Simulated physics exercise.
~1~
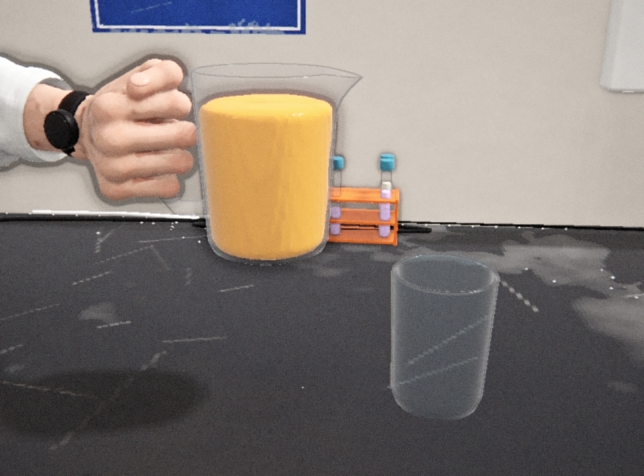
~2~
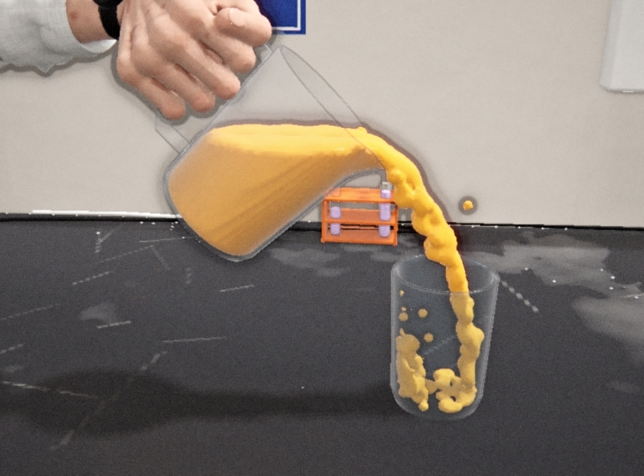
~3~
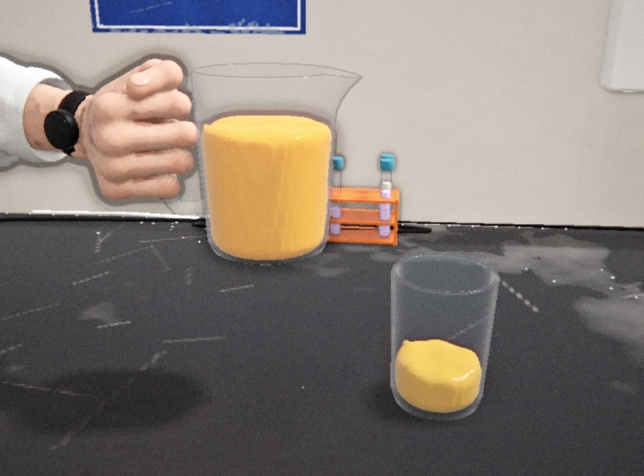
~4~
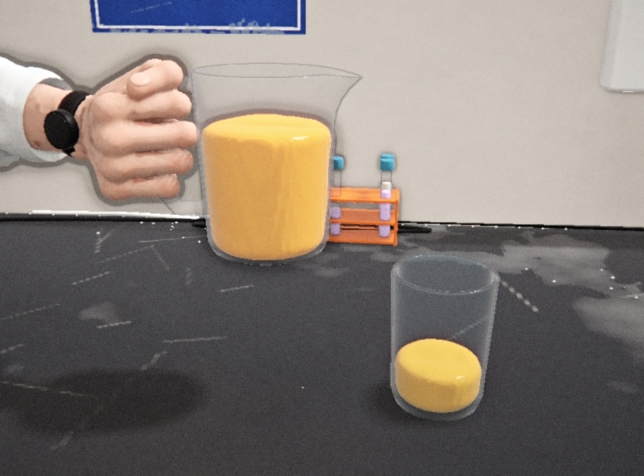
The video shows a hand beside a clear pitcher of yellow-orange juice, which tips right and pours a stream into an empty tumbler on a dark counter, then returns upright, leaving the tumbler partly filled and the pitcher still holding most of its juice.
